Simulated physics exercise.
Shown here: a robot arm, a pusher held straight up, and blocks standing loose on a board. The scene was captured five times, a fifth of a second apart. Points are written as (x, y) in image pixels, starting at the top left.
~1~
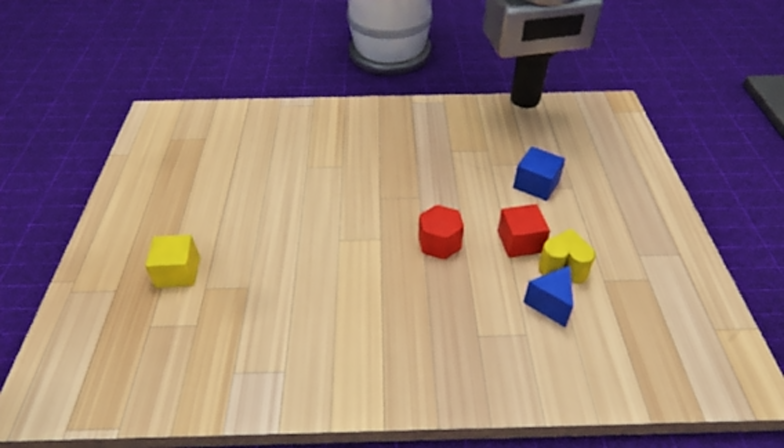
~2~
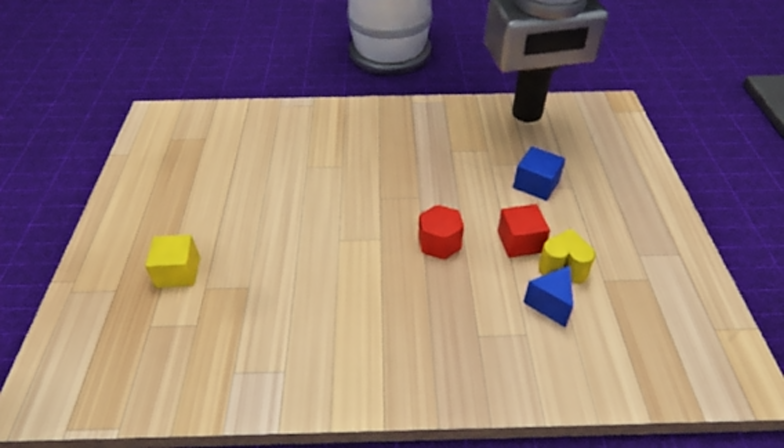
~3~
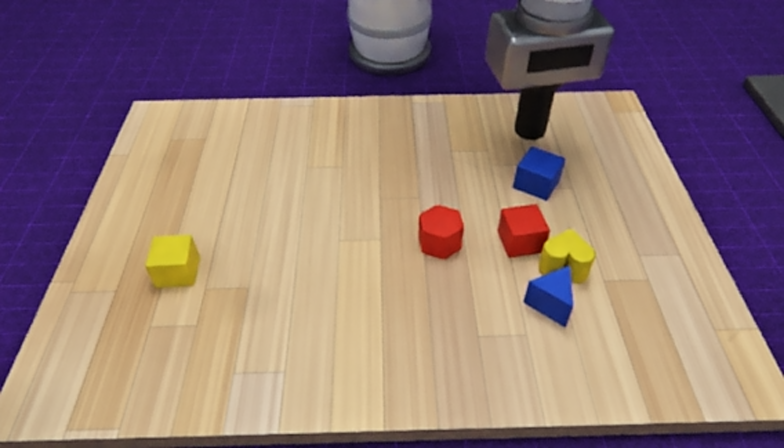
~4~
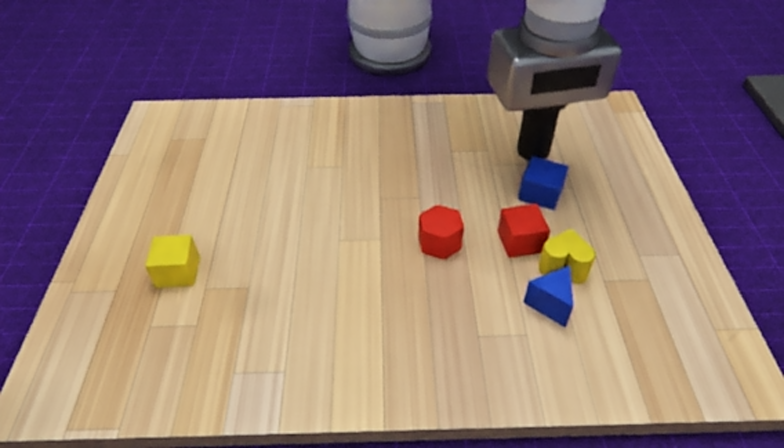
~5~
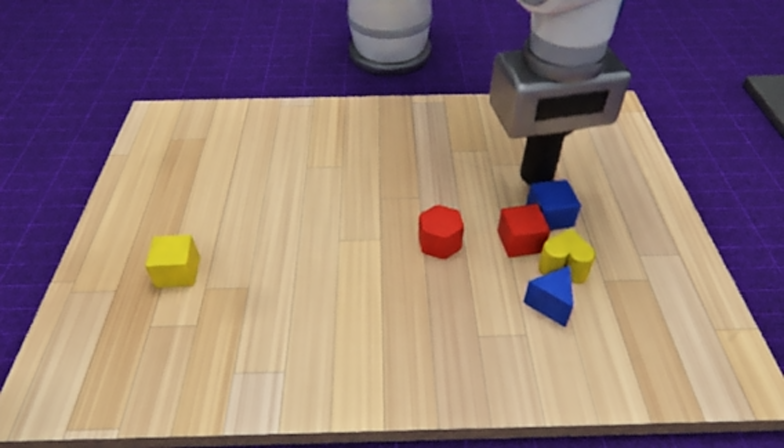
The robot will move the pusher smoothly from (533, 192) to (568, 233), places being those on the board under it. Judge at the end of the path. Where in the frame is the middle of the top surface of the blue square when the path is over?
The centre of its top will be at (596, 239).
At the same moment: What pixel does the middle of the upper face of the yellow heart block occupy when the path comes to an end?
It ends at (583, 272).
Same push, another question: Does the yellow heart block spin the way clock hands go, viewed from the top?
Going by the path, yes.
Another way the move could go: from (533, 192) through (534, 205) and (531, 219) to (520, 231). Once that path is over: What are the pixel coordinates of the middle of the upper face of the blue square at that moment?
The answer is (569, 218).
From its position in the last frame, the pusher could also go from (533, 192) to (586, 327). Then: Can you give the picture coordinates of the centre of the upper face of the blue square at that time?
It should be at (617, 255) by then.
The first path, step by step. Halfway along, pusher at (554, 197); blue square at (575, 216); yellow heart block at (572, 249).
At the end, pusher at (573, 218); red square unmoved; blue square at (596, 239); blue triangle at (555, 291), turned 15° clockwise; yellow heart block at (583, 272), turned 40° clockwise.
